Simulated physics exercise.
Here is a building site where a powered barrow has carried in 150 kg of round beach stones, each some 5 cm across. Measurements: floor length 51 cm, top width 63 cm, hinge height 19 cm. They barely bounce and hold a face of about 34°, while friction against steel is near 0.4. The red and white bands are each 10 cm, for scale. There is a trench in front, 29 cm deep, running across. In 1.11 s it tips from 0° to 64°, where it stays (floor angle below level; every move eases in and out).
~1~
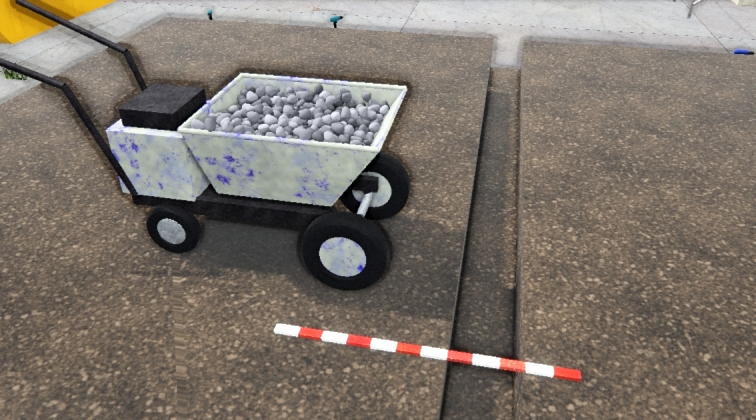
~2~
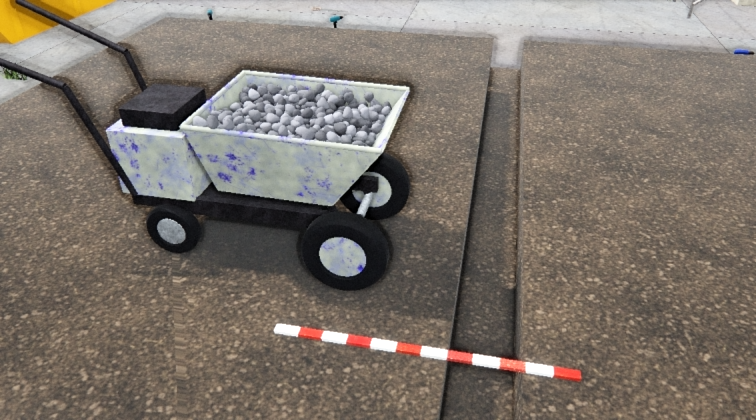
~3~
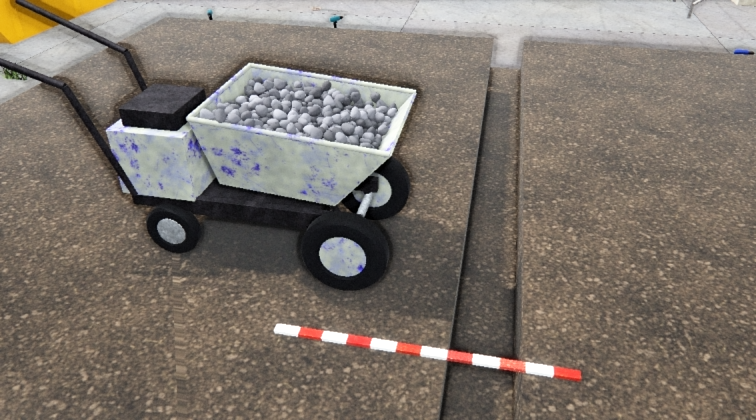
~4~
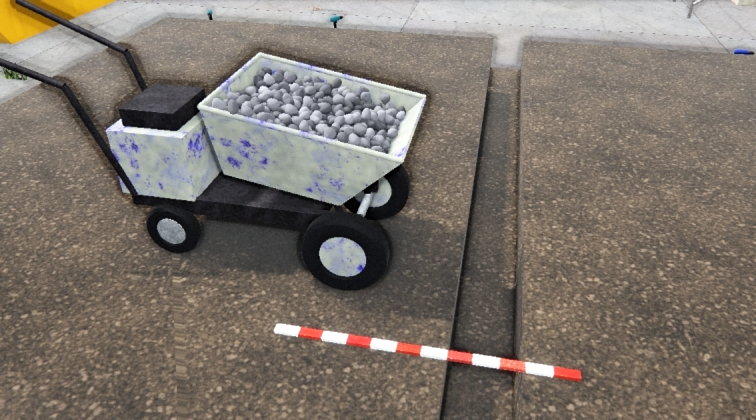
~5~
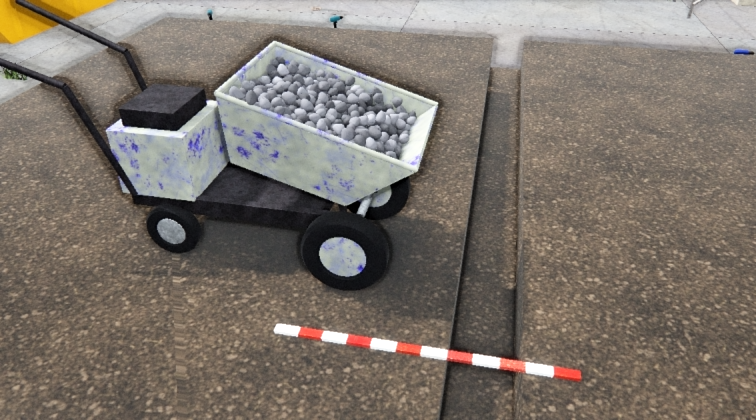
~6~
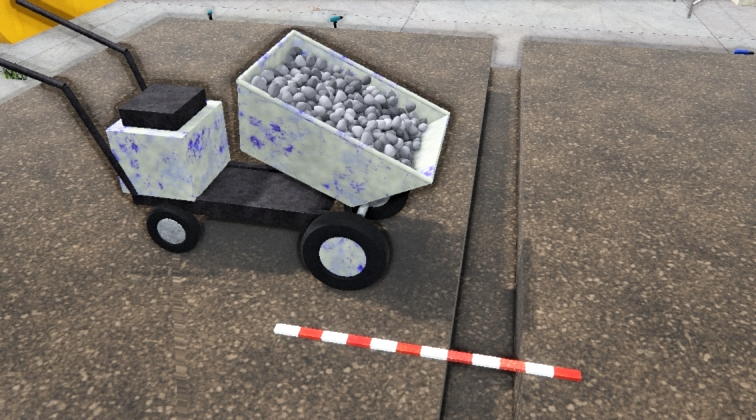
White speckled tray of rounded grey stones on a black-wheeled barrow tilting steadily forward to the right beside a narrow trench.
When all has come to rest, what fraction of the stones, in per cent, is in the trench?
At the end about 61 per cent of the stones are there.
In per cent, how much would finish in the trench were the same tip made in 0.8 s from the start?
About 55 percent, I'd say.
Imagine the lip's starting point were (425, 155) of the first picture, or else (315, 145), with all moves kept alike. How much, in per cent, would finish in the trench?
About 30 per cent from the first spot, about 75 from the second.
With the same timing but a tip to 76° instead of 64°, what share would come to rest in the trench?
In that case around 60 percent.
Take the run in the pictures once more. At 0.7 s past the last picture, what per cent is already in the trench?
Close to 20 per cent at that time.
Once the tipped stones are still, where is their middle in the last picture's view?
Centre estimate: Around (505, 292).
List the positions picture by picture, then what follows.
In the first frame, the tray is at 0°, its lip at (378, 150); the top of the load is at (311, 102).
In the second frame, lip at (381, 151), floor tilted 1°, highest stones at (307, 99).
In the third frame, lip at (390, 155), floor tilted 5°, highest stones at (282, 90).
In the fourth frame, lip at (402, 161), floor tilted 10°, highest stones at (273, 79).
In the fifth frame, lip at (417, 170), floor tilted 17°, highest stones at (281, 70).
In the sixth frame, the tray is at 25°, its lip at (431, 182); the top of the load is at (297, 61).
Then, 0.4 s after the last picture the floor is at 54°, 100 % in the tray; the foremost stones are at (470, 203).
Then, 0.7 s after the last picture the floor is at 64°, 71 % in the tray, 18 % in the trench, 11 % past the trench; the foremost stones are at (570, 298).
Then, 1.1 s after the last picture the floor is at 64°, 41 % in the tray, 29 % in the trench, 30 % past the trench; the foremost stones are at (677, 288).
Then, 3.0 s after the last picture the floor is at 64°, 7 % in the tray, 61 % in the trench, 32 % past the trench; the foremost stones are past the picture's edge.
